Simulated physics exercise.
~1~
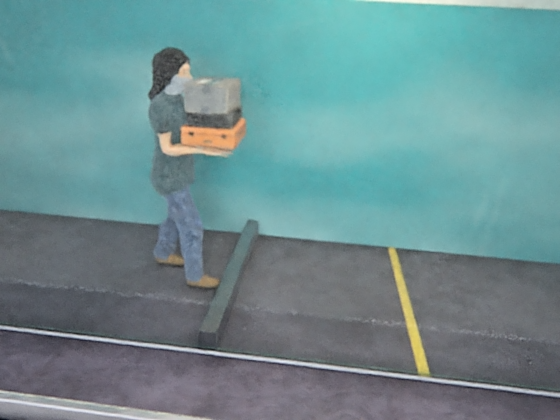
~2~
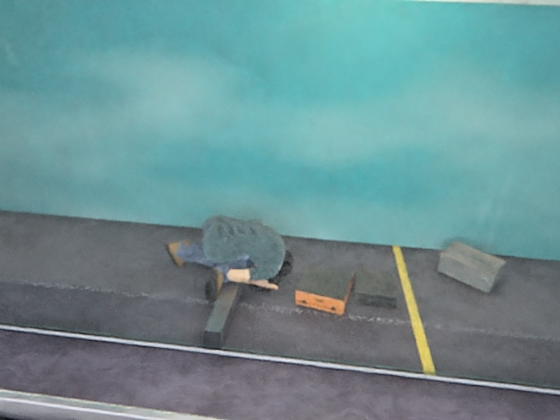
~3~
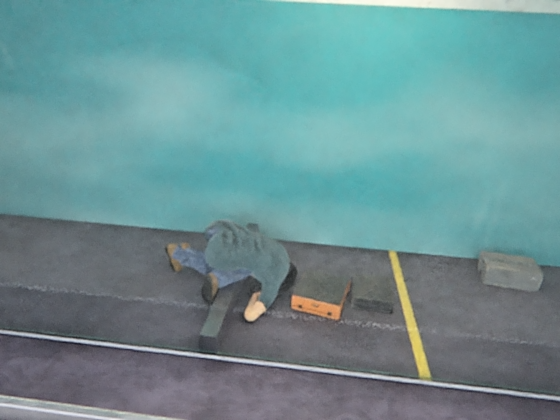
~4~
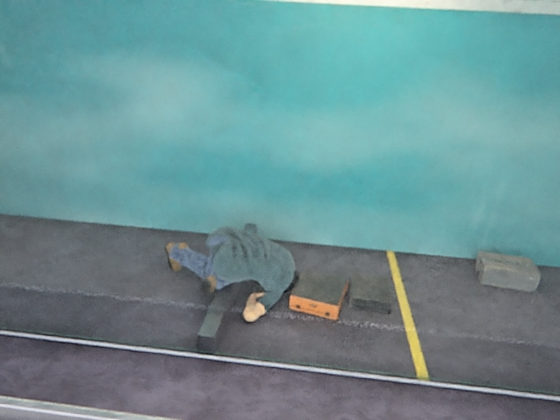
A person holding a stack of boxes toppled forward over a low floor rail and ended up slumped across it, while the orange toolbox and black crate landed short of the yellow line and the grey carton flew past it, coming to rest on the right.
